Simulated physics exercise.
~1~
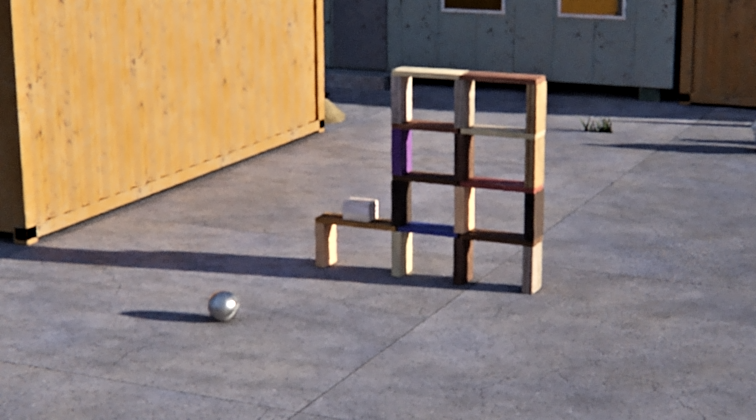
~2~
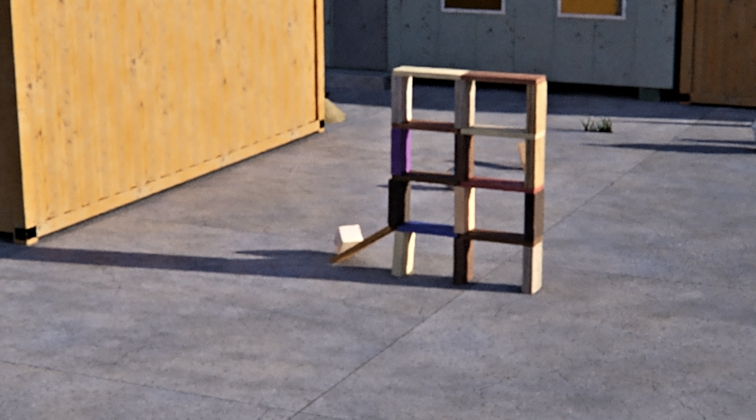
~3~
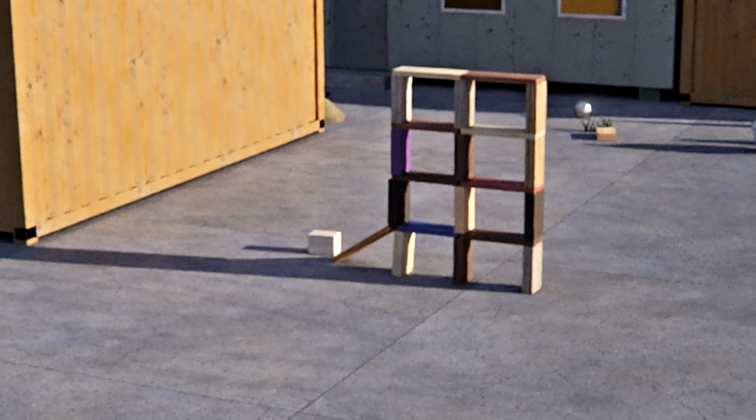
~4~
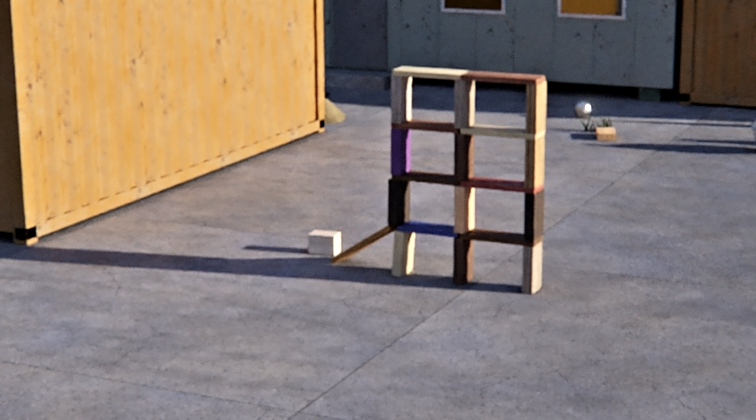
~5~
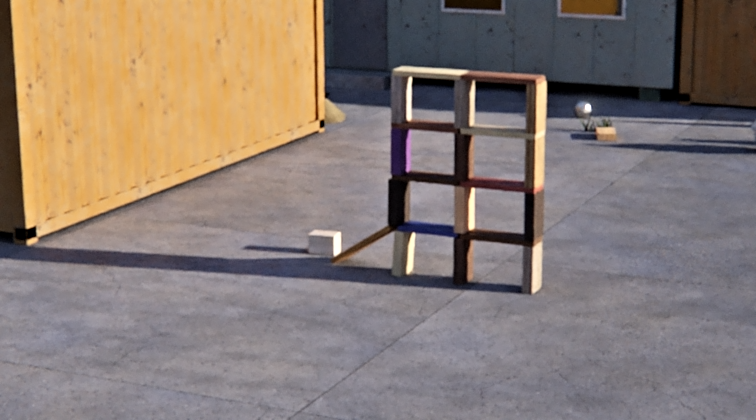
On a grey paved yard seen from slightly above, a wooden-sided container stands at the left and a grey building with yellow-framed windows sits behind. In the middle rises a four-storey frame of posts and planks, with a purple post at its left, a blue plank low down, a red plank at the right and a low side bay holding a pale block. A steel ball rolls in from the lower left and knocks out the bay's outer post. The bay's plank tips down and the block tumbles to the ground, while ball and post travel to the far right and stop. The tall frame stays standing, blue plank in place.
